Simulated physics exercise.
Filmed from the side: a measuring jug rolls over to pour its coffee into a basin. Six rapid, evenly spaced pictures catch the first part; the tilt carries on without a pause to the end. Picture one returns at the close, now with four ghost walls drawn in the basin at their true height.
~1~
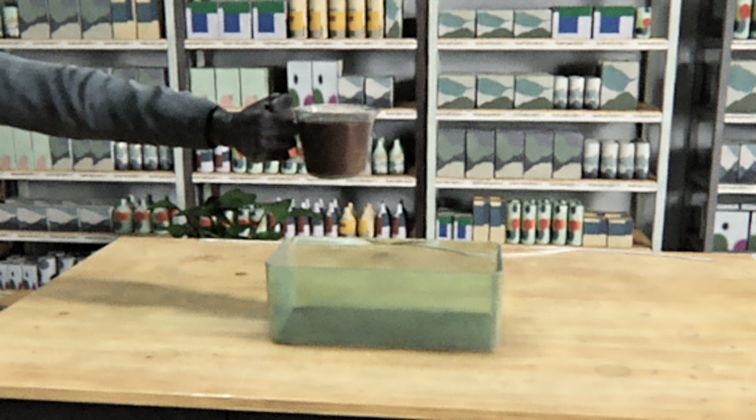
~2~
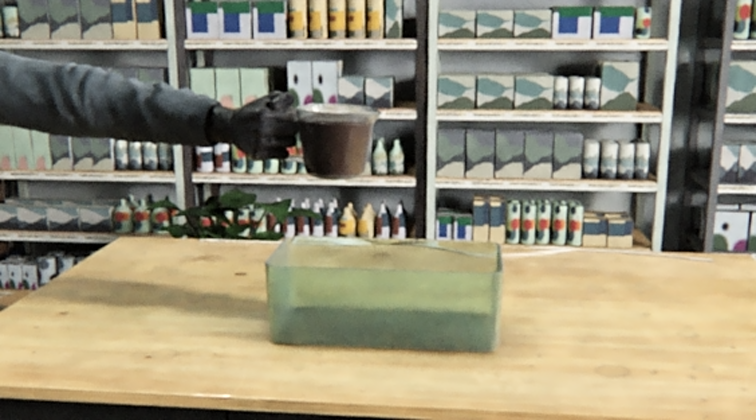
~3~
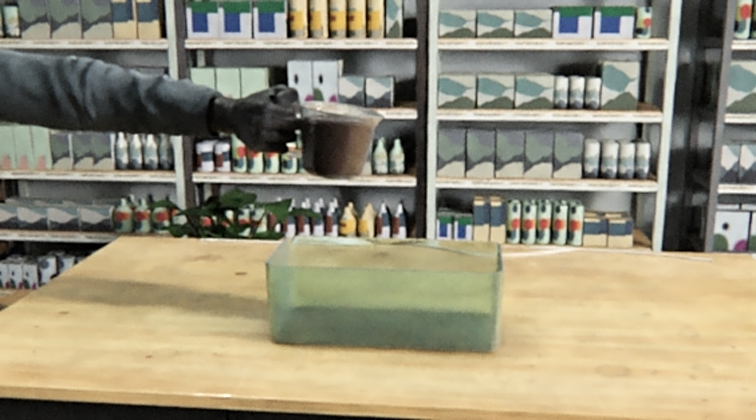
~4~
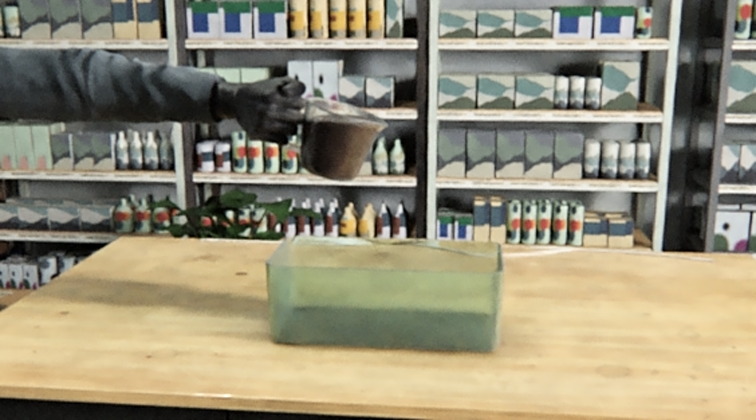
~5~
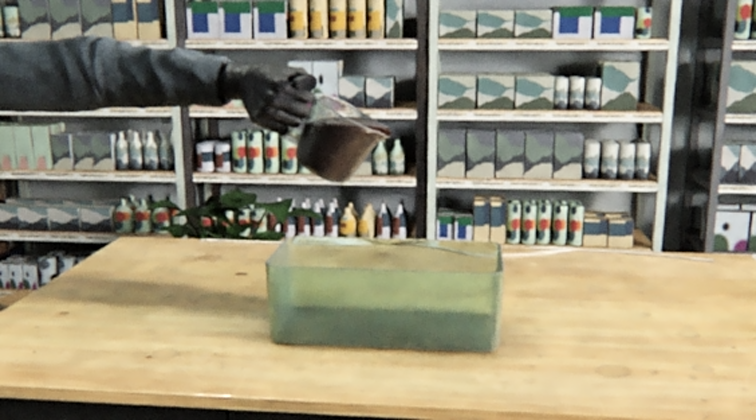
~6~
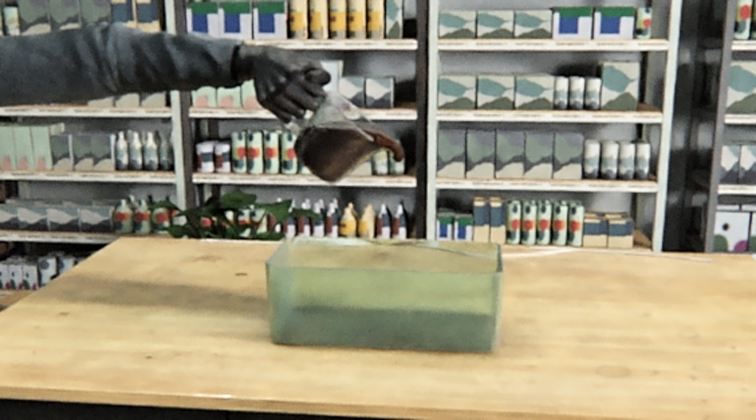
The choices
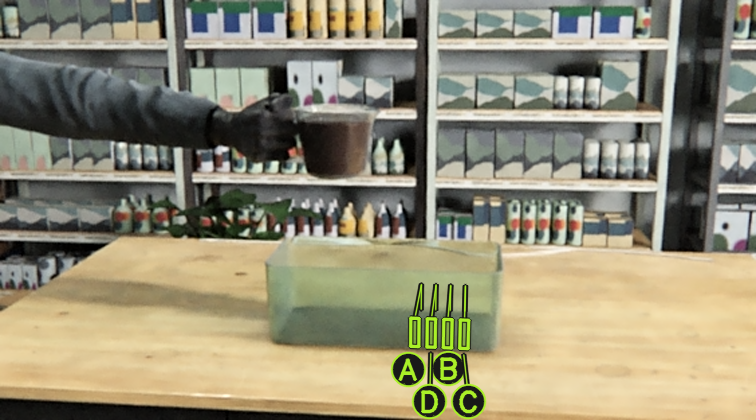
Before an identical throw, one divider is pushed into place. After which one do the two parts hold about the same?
The answer is slot A.
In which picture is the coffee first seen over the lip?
In picture 5.
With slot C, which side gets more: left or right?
More ends on the left.
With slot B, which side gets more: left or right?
The left side.
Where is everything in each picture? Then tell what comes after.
Upright, lip at (379, 111); basin from (271, 340) to (499, 350); nothing has left yet, in the first frame.
Upright, lip at (380, 113); nothing has left yet, in the second frame.
Tipped about 8°, lip at (383, 117); nothing has left yet, in the third frame.
Tipped about 17°, lip at (387, 125); nothing has left yet, in the fourth frame.
Tipped about 28°, lip at (389, 136); coffee is over the lip, down to (389, 136), in the fifth frame.
Tipped about 42°, lip at (388, 149); coffee is over the lip, down to (399, 159), in the sixth frame.
In lime, A at (414, 352); B at (447, 353); C at (463, 354); D at (430, 353).
With A, about 47 % ends left of the wall and 52 % right of it.
With B, about 86 % ends left of the wall and 8 % right of it; 6 % is lost outside.
With C, about 92 % ends left of the wall and 6 % right of it.
With D, about 73 % ends left of the wall and 24 % right of it; 3 % is lost outside.
